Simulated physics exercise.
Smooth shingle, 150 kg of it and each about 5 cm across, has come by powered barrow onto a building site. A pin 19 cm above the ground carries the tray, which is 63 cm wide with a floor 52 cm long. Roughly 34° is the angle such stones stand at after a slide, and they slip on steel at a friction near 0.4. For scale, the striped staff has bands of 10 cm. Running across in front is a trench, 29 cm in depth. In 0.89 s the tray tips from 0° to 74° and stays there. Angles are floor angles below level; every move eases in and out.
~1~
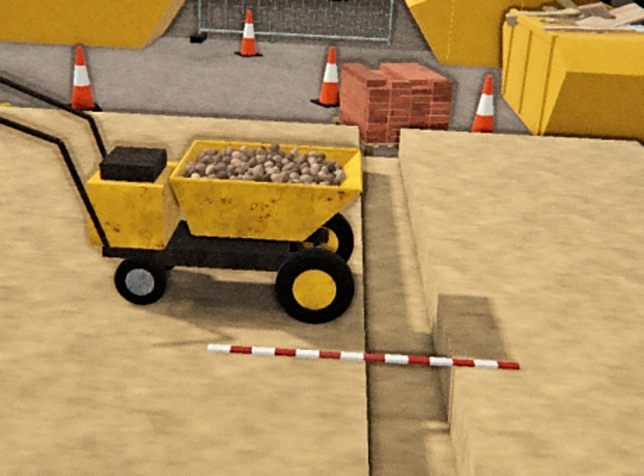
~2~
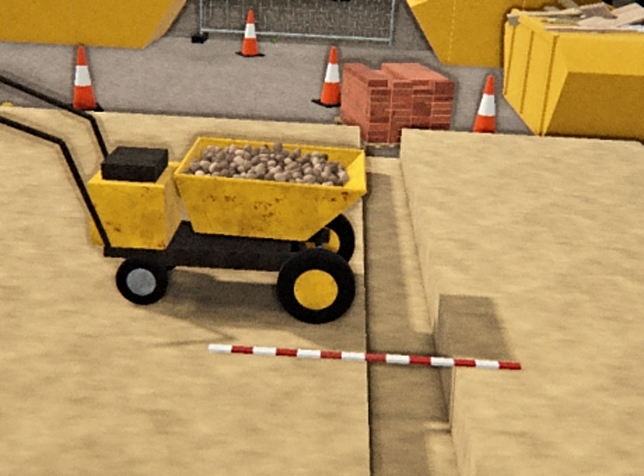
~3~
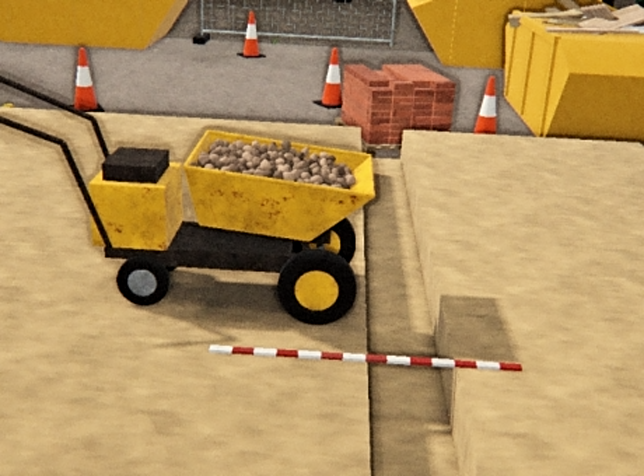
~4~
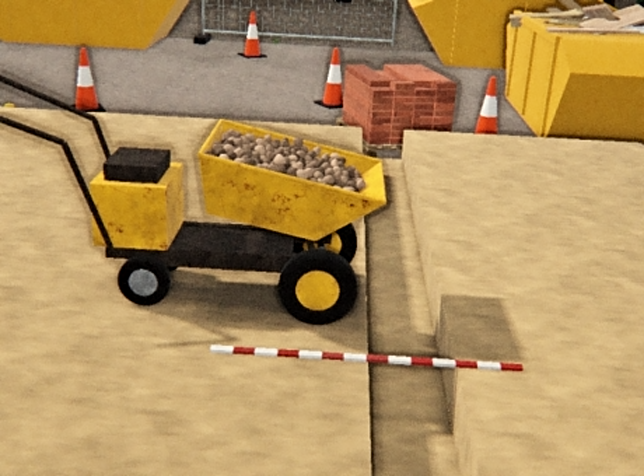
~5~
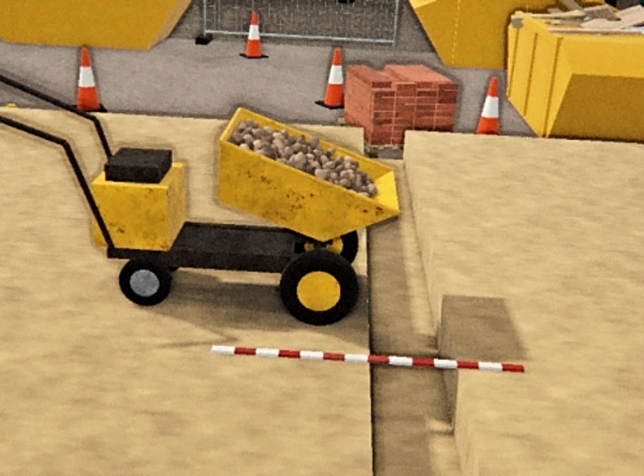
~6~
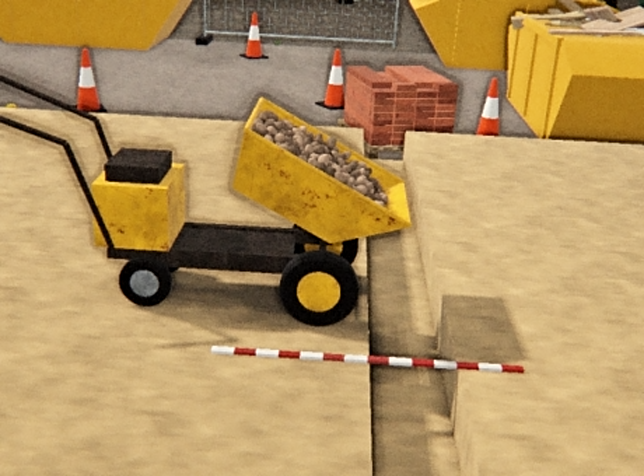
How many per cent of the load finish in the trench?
About 25 per cent.
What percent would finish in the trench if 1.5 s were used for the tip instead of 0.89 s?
Close to 30 percent, then.
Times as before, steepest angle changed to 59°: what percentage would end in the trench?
About 35%.
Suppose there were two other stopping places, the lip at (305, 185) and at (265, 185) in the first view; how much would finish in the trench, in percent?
Around 85% for the first place and 95% for the second.
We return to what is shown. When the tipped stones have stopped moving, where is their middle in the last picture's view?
Somewhere around (495, 305) in the last picture.
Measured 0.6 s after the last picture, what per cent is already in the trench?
Something like 5 in a hundred.
Then, 0.3 s after the last picture the floor is at 63°, 100 % in the tray; the foremost stones are at (434, 254).
Then, 0.6 s after the last picture the floor is at 74°, 45 % in the tray, 7 % in the trench, 48 % past the trench; the foremost stones are at (541, 309).
Then, 1.0 s after the last picture the floor is at 74°, 7 % in the tray, 17 % in the trench, 76 % past the trench; the foremost stones are past the picture's edge.
Then, 2.9 s after the last picture the floor is at 74°, 0 % in the tray, 25 % in the trench, 75 % past the trench; the foremost stones are past the picture's edge.
